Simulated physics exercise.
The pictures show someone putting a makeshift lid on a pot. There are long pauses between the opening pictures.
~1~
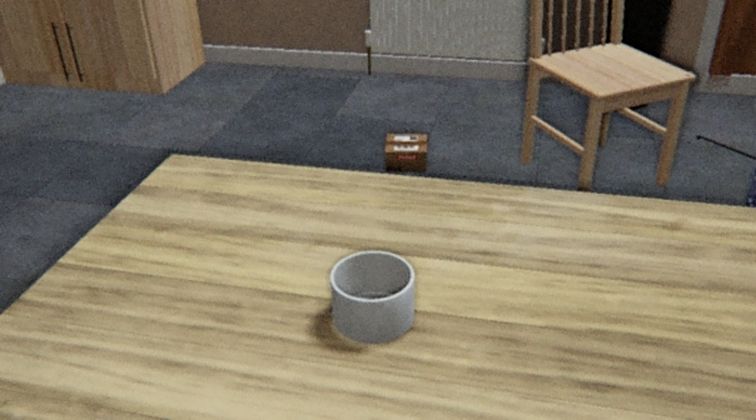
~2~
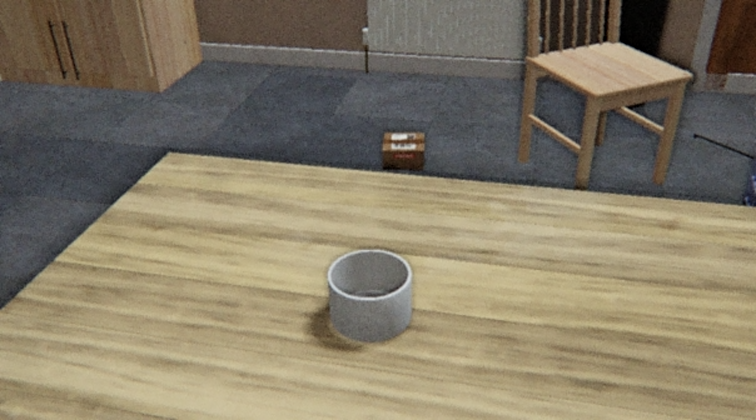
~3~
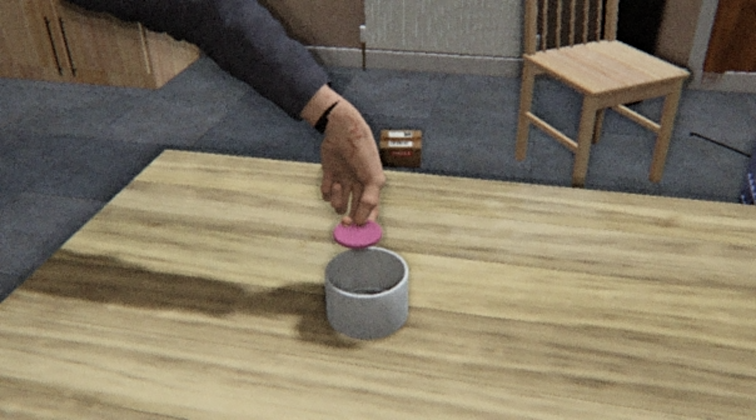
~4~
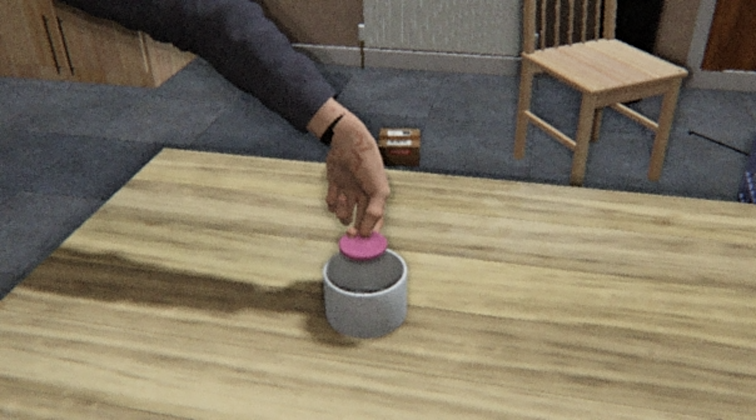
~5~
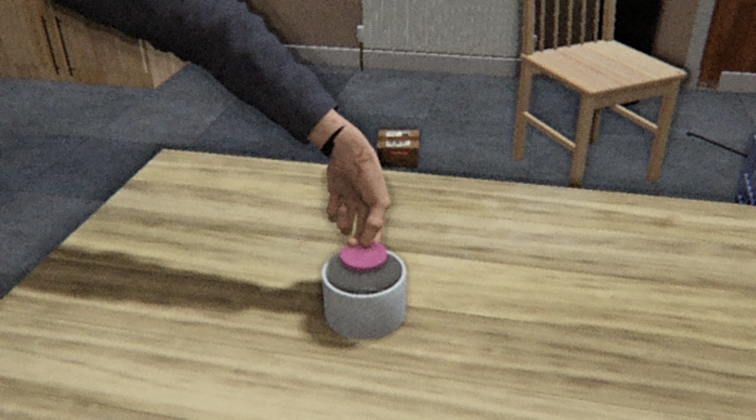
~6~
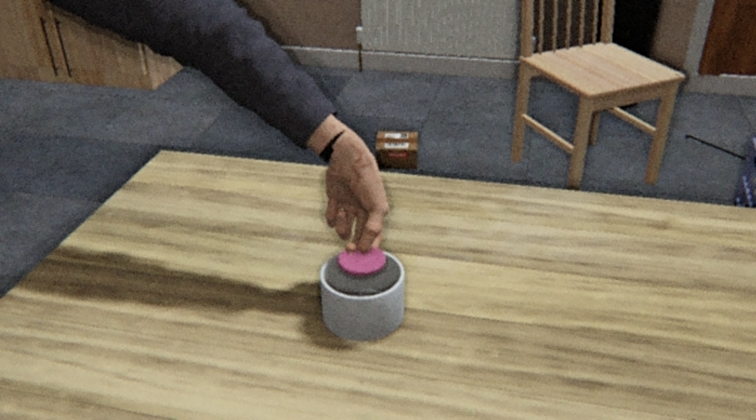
A hand reaching in from the left over a wooden table, lowering a pink disc onto a grey mug and keeping hold.
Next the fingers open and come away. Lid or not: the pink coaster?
In the end the pink coaster drops inside.
Then, 0.20 s later than the last frame, pink coaster fallen near (363, 309).
When it is over, the pink coaster slips past the rim, near (363, 310).
